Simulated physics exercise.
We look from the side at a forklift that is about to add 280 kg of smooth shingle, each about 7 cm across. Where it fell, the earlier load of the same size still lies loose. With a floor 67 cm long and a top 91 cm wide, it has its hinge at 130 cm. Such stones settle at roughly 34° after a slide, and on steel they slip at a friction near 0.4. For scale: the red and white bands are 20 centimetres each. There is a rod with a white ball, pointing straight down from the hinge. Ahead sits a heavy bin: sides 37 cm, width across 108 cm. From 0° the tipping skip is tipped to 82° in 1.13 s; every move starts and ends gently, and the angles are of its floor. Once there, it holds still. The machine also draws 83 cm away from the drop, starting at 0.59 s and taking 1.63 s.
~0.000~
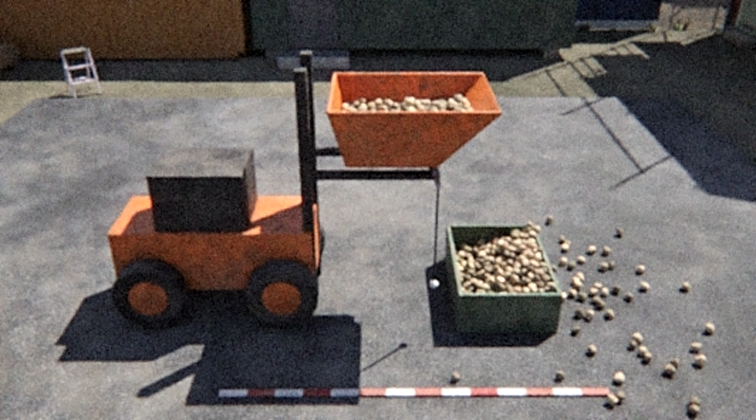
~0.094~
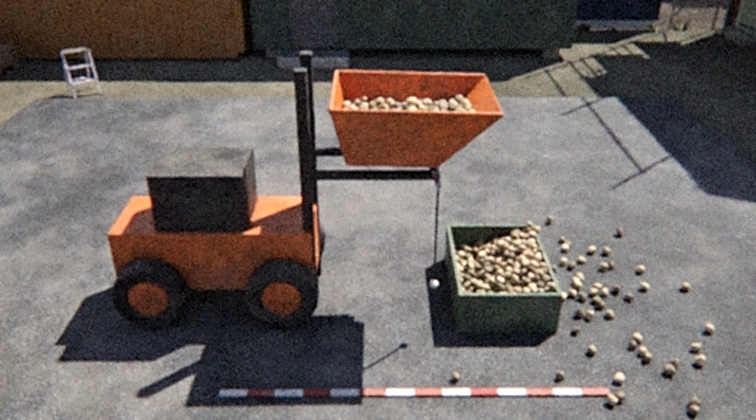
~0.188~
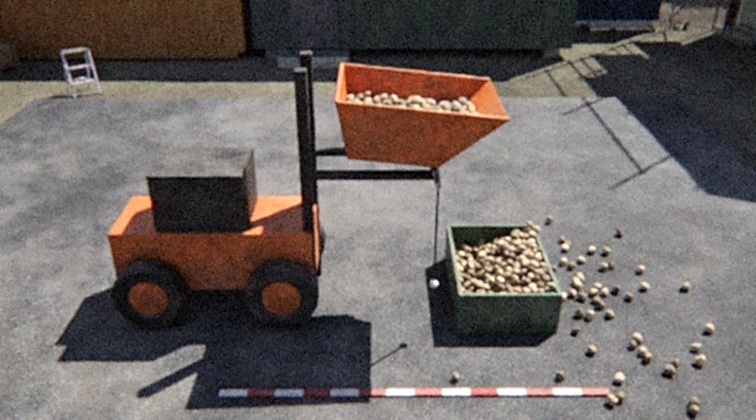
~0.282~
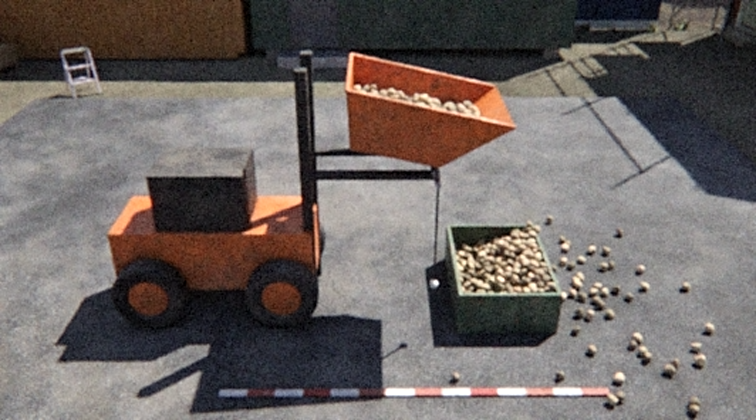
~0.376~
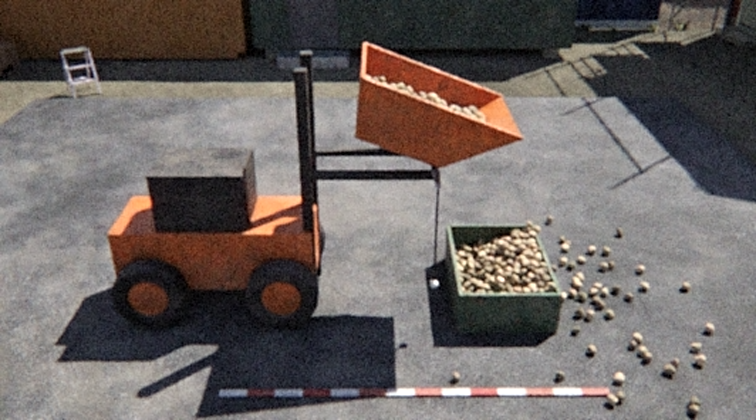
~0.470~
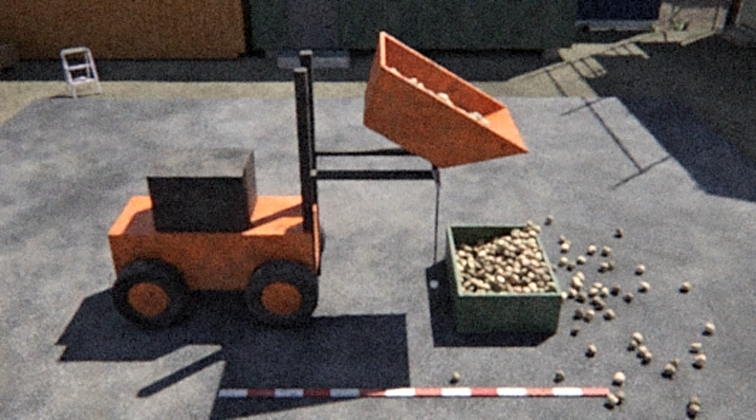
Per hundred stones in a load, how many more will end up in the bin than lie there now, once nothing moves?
Roughly 65 more per hundred.
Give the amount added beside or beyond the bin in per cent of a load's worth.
35 in a hundred.
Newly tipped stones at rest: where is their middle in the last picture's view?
I'd put their centre close to (514, 266).
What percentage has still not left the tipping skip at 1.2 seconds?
30 % still inside.
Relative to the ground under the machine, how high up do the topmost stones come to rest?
Roughly 50 cm higher than the ground.
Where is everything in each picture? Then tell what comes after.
In the first picture, the tipping skip is at 0°, its lip at (501, 113); the top of the load is at (434, 106). The earlier load is highest near (535, 244), 38 cm above ground level, 90 % in the bin, 10 % beside or beyond the bin.
In the second picture, the tipping skip is at 2°, its lip at (503, 115); the top of the load is at (420, 105); the stones move at 0.2 m/s on average.
In the third picture, the tipping skip is at 6°, its lip at (509, 120); the top of the load is at (371, 102); the stones move at 0.5 m/s on average.
In the fourth picture, the tipping skip is at 13°, its lip at (515, 128); the top of the load is at (368, 96); the stones move at 0.6 m/s on average.
The fifth picture shows lip at (522, 139), floor tilted 21°, highest stones at (373, 86); the stones move at 0.7 m/s on average.
The sixth picture shows lip at (528, 152), floor tilted 31°, highest stones at (383, 75); the stones move at 0.8 m/s on average.
After 0.9 s the floor is at 69°; in per cent of one load, 100 in the tipping skip, 90 in the bin, 10 beside or beyond the bin; the foremost stones are at (736, 317).
After 1.2 s the floor is at 82°; in per cent of one load, 32 in the tipping skip, 154 in the bin, 14 beside or beyond the bin; the foremost stones are at (736, 317).
After 2.7 s the floor is at 82°; in per cent of one load, 0 in the tipping skip, 0 short of the bin, 155 in the bin, 45 beside or beyond the bin; the foremost stones are past the picture's edge.
After 5.1 s the floor is at 82°; in per cent of one load, 0 in the tipping skip, 0 short of the bin, 155 in the bin, 45 beside or beyond the bin; the foremost stones are past the picture's edge. Net gain in the bin, 65.
